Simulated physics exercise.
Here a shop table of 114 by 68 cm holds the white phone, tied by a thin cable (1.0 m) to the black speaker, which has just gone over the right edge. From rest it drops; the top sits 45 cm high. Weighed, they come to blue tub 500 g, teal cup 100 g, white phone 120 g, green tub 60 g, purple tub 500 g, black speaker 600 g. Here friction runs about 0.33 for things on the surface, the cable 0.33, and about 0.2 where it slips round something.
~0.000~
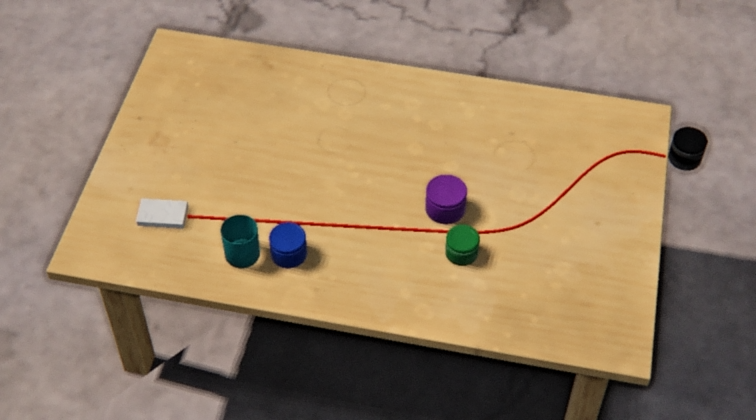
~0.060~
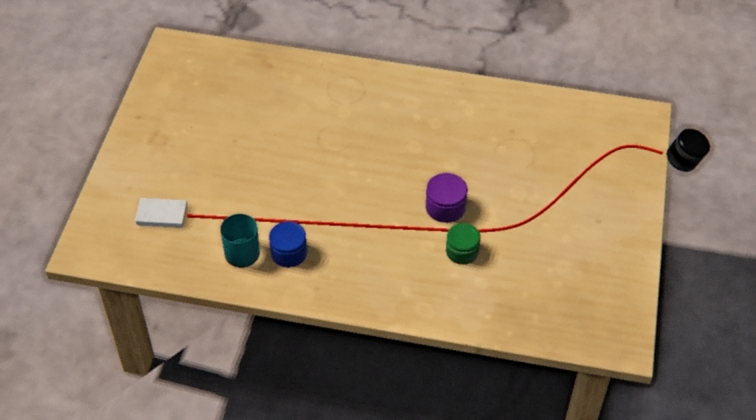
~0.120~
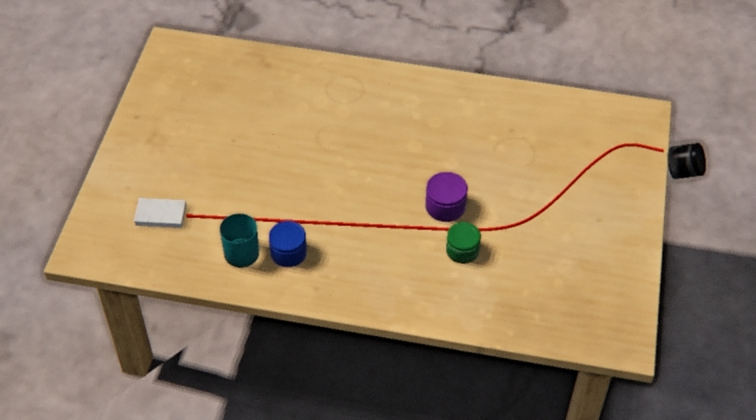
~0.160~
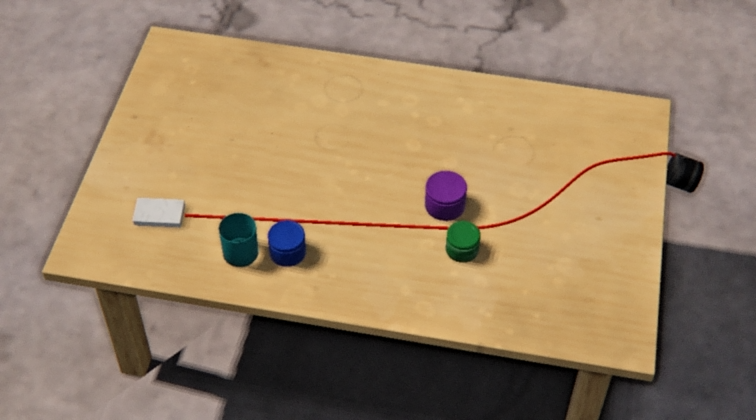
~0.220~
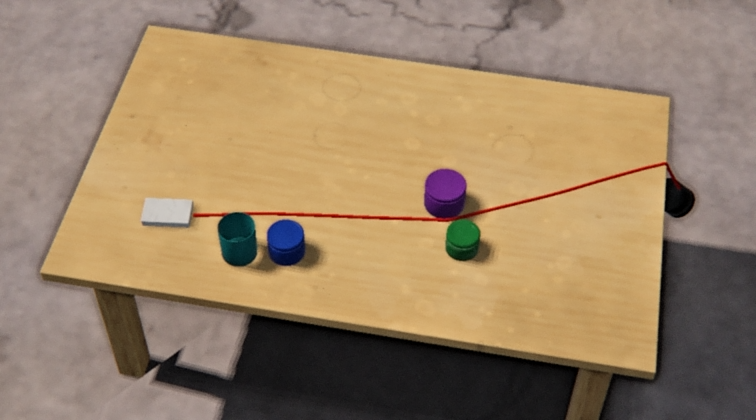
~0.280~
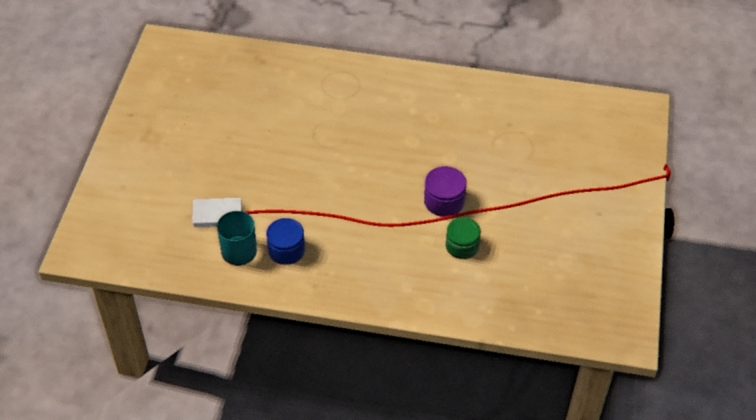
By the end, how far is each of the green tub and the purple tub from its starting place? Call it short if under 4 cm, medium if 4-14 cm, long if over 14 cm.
Green tub: Short; purple tub: Short.
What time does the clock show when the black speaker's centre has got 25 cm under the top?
0.32 s.
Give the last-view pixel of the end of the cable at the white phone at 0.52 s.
Near (432, 220).
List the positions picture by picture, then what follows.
The first picture shows green tub (463, 237); purple tub (447, 190); cable runs through (619, 153) (551, 206) (350, 226).
The second picture shows black speaker (691, 140); cable runs through (618, 149).
The third picture shows black speaker (687, 161); cable runs through (618, 147).
The fourth picture shows black speaker (684, 173); cable runs through (632, 158).
The fifth picture shows white phone (167, 210); black speaker (674, 198); cable runs through (666, 164).
The sixth picture shows green tub (464, 230); purple tub (446, 181); cable runs through (615, 188) (513, 205) (409, 224) (302, 213).
After 0.5 s, the cable's tail end at (432, 220); white phone 48 cm off its start, black speaker over the edge.
After 0.7 s, the cable's tail end at (448, 226); white phone 51 cm off its start, black speaker over the edge.
After 1.0 s, the cable's tail end at (448, 226); white phone 51 cm off its start at (424, 227), black speaker over the edge.
After 1.2 s, the cable's tail end at (448, 226); white phone 51 cm off its start, black speaker over the edge.
After 2.4 s, the cable's tail end at (448, 226); purple tub 1 cm off its start at (449, 181), green tub 0 cm off its start at (466, 231), white phone 51 cm off its start at (424, 227), black speaker over the edge.
